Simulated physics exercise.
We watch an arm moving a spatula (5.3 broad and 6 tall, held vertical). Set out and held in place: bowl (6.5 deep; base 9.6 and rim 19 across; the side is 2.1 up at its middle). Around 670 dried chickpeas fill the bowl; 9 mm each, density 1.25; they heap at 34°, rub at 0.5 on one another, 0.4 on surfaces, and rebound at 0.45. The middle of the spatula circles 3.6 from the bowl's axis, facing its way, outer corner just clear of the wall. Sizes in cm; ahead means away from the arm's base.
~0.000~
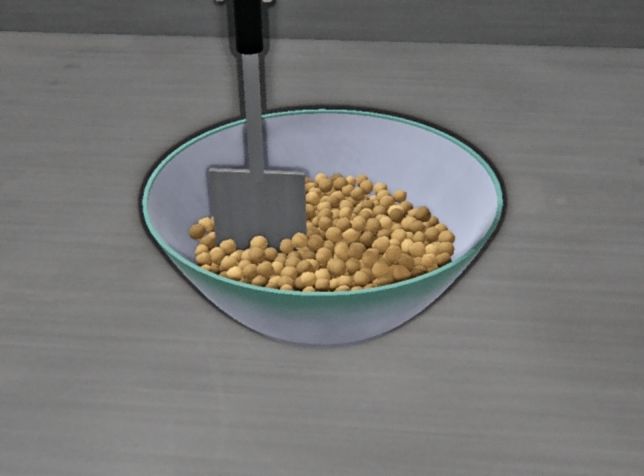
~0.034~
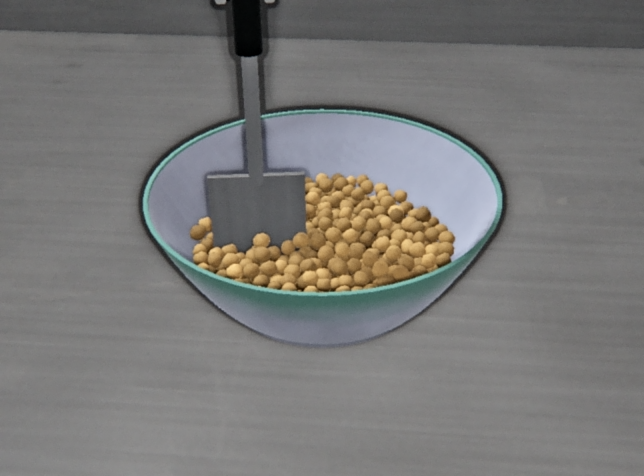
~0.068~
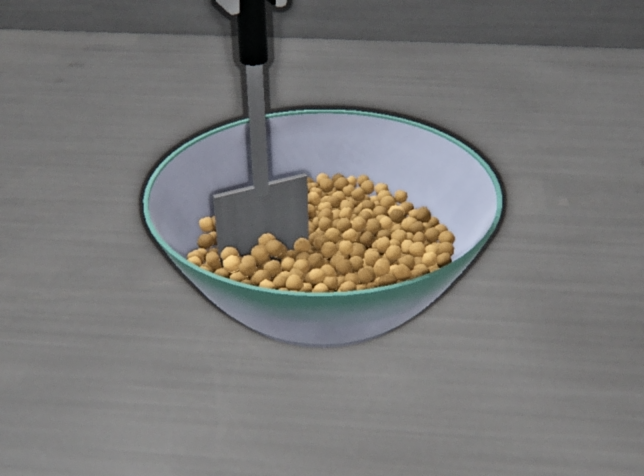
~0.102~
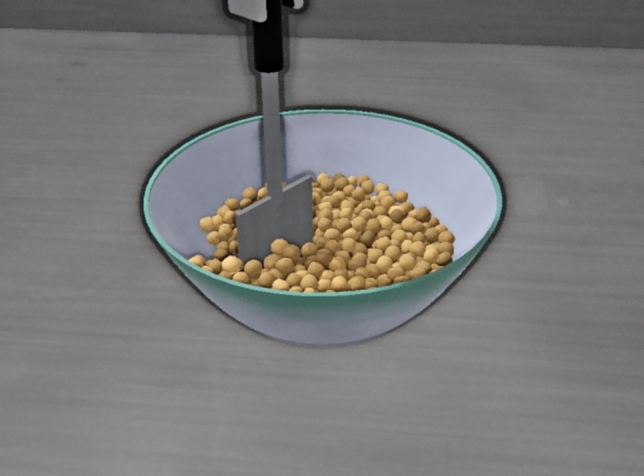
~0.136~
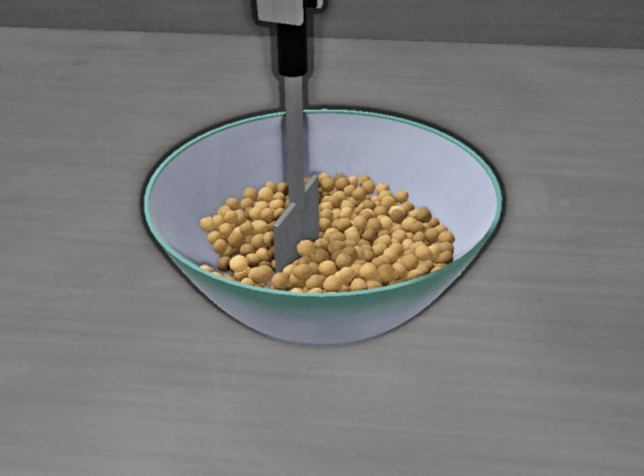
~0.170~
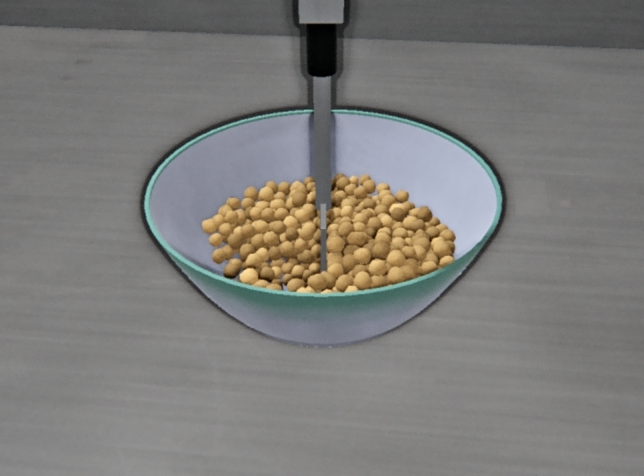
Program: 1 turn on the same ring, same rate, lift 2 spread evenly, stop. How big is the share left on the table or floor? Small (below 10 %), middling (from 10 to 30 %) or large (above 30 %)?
Answer: Small; below 10 % of the dried chickpeas finish on the table or floor.
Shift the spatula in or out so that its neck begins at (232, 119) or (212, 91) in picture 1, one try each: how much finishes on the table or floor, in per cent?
Some 0 and 0 per cent.
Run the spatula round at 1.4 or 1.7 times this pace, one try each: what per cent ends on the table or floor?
Some 10 and 20 per cent.
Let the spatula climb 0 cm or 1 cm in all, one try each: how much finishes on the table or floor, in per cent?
Some 5 and 5 per cent.
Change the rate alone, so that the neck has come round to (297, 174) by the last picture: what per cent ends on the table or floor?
Some 0 per cent.
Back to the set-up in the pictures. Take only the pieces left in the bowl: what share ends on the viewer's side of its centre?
Roughly 45 per cent.
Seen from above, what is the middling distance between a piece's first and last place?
Some 4 cm.
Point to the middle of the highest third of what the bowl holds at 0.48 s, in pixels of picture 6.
Near (295, 173).
By 0.32 s, 197° round, highest piece 8 above the table; 661 in the bowl, 7 in flight or on the tool.
By 0.48 s, 297° round, highest piece 8 above the table; 647 in the bowl, 14 on the table or floor, 7 in flight or on the tool.
By 0.76 s, 0° round, highest piece 6 above the table; 642 in the bowl, 26 on the table or floor.
By 1.46 s, 0° round, highest piece 6 above the table; 642 in the bowl, 26 on the table or floor.
Final count, 642 in the bowl, 26 on the table or floor. That is 4 % on the table or floor.
